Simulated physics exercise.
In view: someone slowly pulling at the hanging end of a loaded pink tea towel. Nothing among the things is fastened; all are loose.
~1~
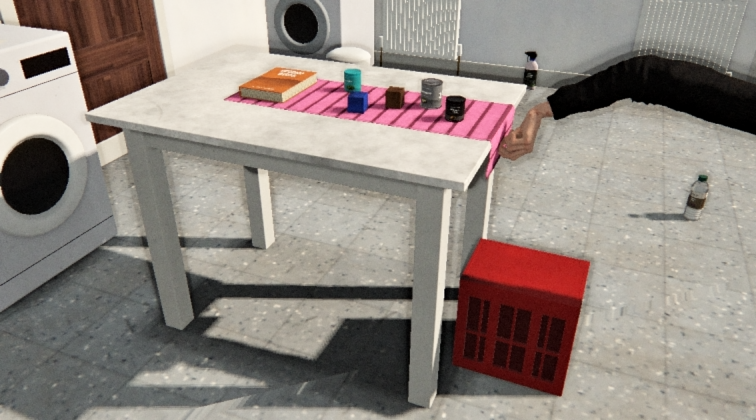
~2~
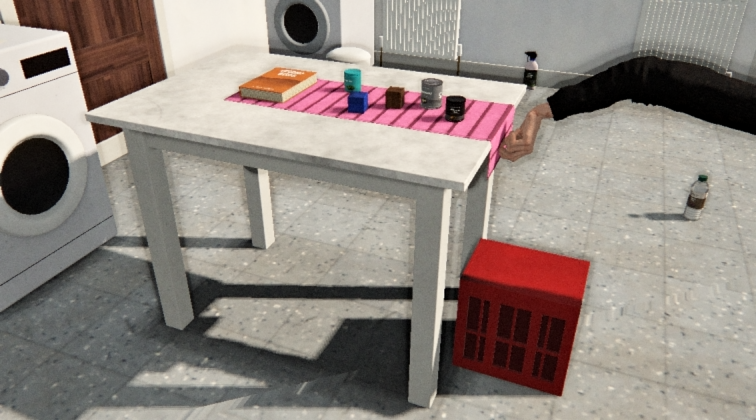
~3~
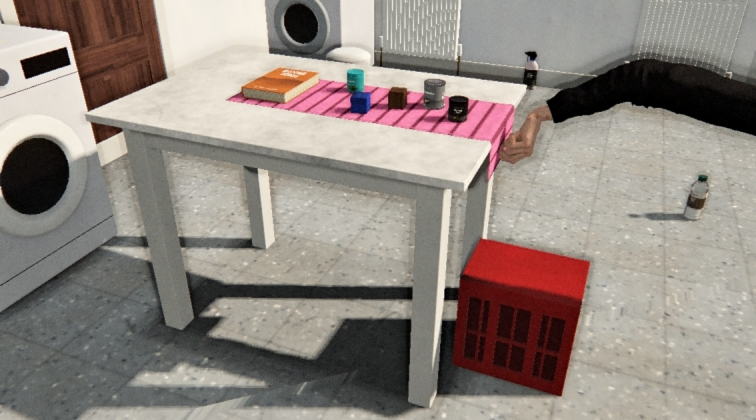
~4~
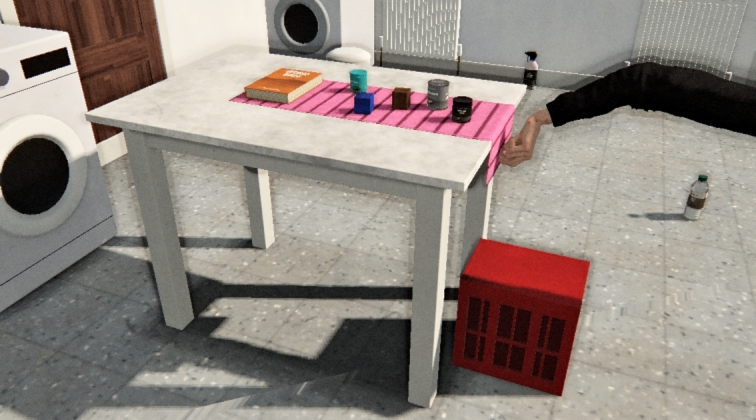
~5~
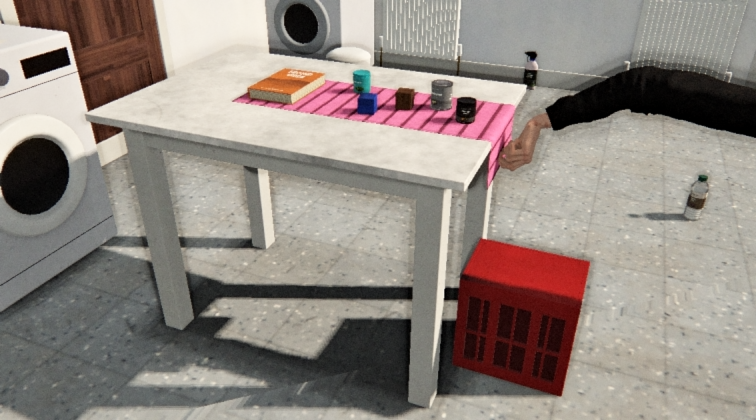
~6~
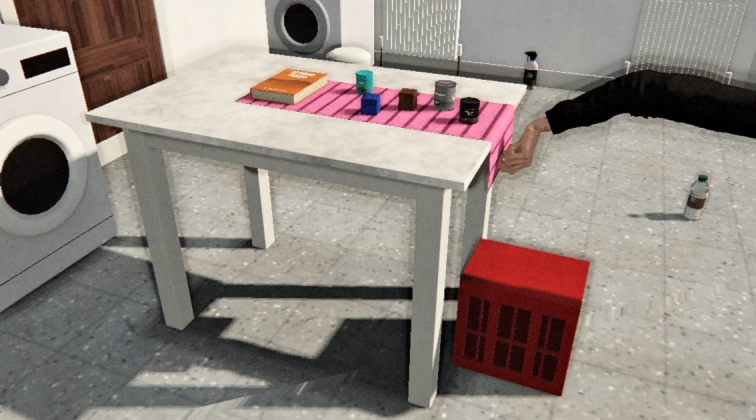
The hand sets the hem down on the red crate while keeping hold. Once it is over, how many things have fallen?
Three objects go.
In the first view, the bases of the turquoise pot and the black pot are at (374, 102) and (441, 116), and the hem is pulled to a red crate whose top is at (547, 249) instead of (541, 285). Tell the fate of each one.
Turquoise pot: Safe; black pot: Lost.
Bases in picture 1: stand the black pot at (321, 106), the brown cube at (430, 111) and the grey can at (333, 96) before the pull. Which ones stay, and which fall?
The black pot will stay where it is, the brown cube will end up down, and the grey can will stay where it is.
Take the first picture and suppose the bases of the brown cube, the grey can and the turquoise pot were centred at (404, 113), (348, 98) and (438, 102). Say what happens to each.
The brown cube topples down; the grey can stays put; and the turquoise pot topples down.
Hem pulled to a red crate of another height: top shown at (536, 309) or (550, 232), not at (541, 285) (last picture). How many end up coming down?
We'd see 4, then 1.
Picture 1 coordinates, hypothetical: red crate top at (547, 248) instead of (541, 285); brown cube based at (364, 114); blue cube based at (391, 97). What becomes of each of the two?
The brown cube survives; the blue cube stays on.
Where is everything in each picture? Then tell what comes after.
The first frame shows hem (487, 179); black pot (456, 98); grey can (432, 81); brown cube (395, 89); blue cube (358, 94); turquoise pot (353, 71); top of the crate (541, 285).
The second frame shows hem (487, 180); black pot (456, 98).
The third frame shows hem (488, 183); grey can (435, 82).
The fourth frame shows hem (487, 186); brown cube (402, 90); top of the crate (541, 285).
The fifth frame shows hem (487, 190); blue cube (367, 95).
The sixth frame shows hem (487, 193); black pot (470, 100); grey can (446, 83); brown cube (408, 91); blue cube (371, 96); turquoise pot (364, 72).
A little later, hem near (496, 210); black pot gone.
Next, hem near (493, 246); black pot and grey can gone.
When it is over, hem on the crate; black pot, grey can and brown cube gone. The table loses three.
